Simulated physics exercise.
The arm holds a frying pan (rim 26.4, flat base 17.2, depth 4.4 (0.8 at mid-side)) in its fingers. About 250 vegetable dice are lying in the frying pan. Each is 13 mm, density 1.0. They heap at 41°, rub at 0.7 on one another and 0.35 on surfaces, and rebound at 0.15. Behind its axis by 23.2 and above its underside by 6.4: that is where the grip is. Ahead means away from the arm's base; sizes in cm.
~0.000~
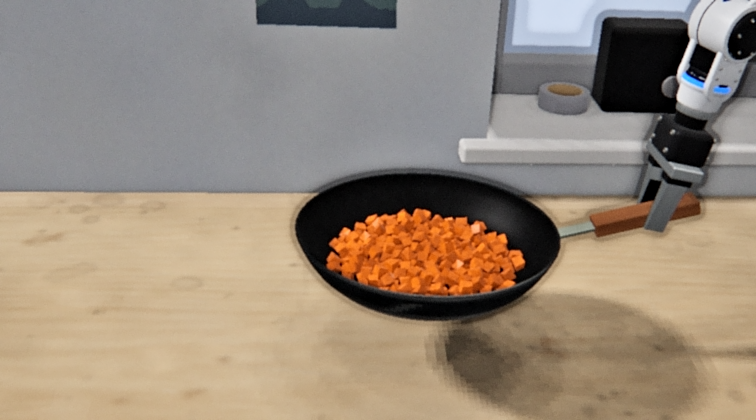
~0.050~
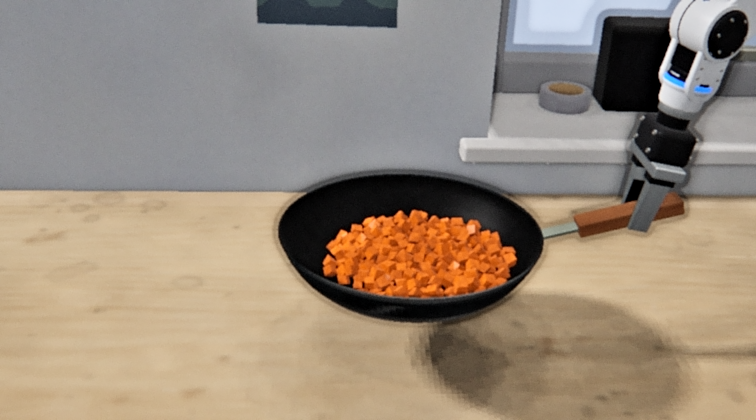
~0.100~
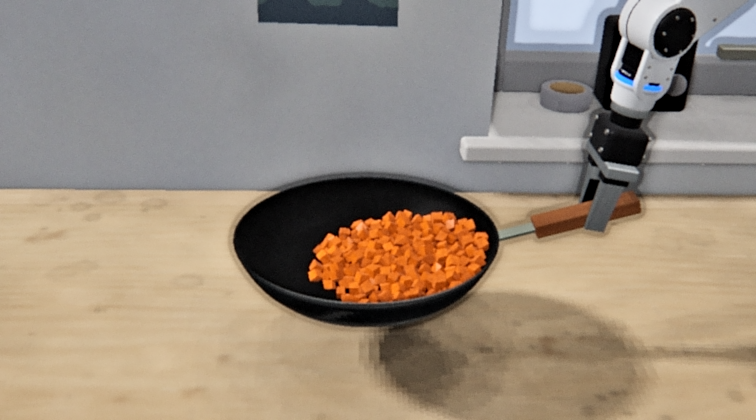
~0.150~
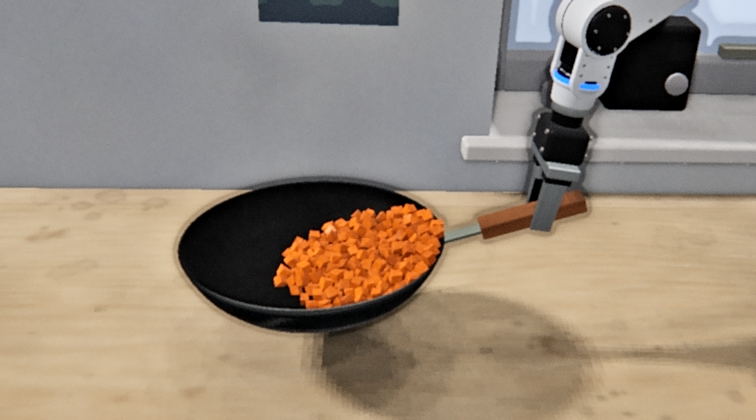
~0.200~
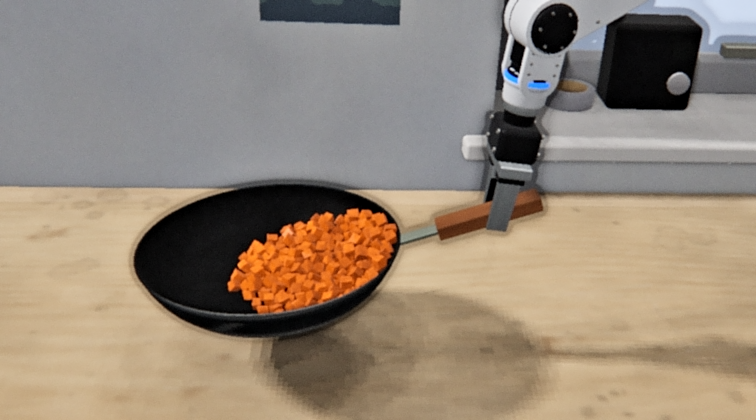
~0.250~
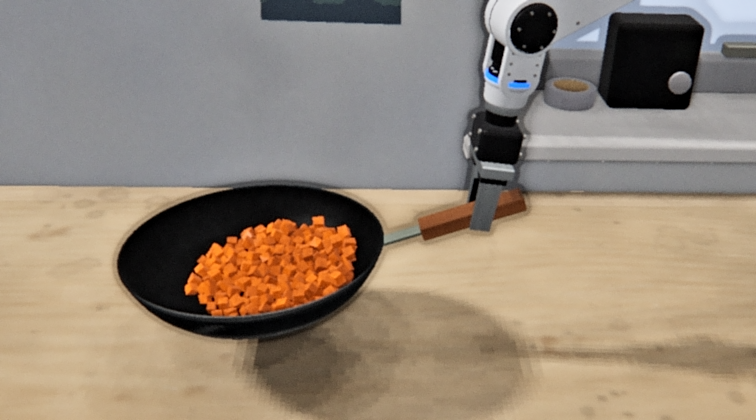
A robot arm moves a black frying pan of orange cubes left above a wooden surface.
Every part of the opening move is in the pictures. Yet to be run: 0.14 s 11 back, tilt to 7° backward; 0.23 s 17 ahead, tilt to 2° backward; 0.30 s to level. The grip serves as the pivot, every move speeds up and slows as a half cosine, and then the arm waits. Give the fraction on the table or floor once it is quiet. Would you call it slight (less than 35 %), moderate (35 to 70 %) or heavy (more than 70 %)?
I would call it moderate.
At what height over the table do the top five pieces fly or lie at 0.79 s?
They're roughly 14 centimetres up.
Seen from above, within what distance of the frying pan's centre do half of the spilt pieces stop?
Looks like roughly 30 centimetres to me.
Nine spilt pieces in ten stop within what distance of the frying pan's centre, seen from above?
It comes to about 45 cm.
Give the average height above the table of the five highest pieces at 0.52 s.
Around 35 cm above the table.
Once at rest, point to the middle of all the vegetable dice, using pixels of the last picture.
I'd put it somewhere around (262, 256) in the last picture.
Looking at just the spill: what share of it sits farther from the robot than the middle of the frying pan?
About 0 %.
By 0.52 s, tilted 4° backward, highest piece 38 above the table; 167 in the frying pan, 83 in flight or on a rim.
By 0.79 s, level, highest piece 16 above the table; 140 in the frying pan, 107 on the table or floor, 3 in flight or on a rim.
By 1.12 s, level, highest piece 16 above the table; 140 in the frying pan, 110 on the table or floor.
By 2.17 s, level, highest piece 16 above the table; 140 in the frying pan, 110 on the table or floor.
Final count, 140 in the frying pan, 110 on the table or floor. That is 44 % on the table or floor.
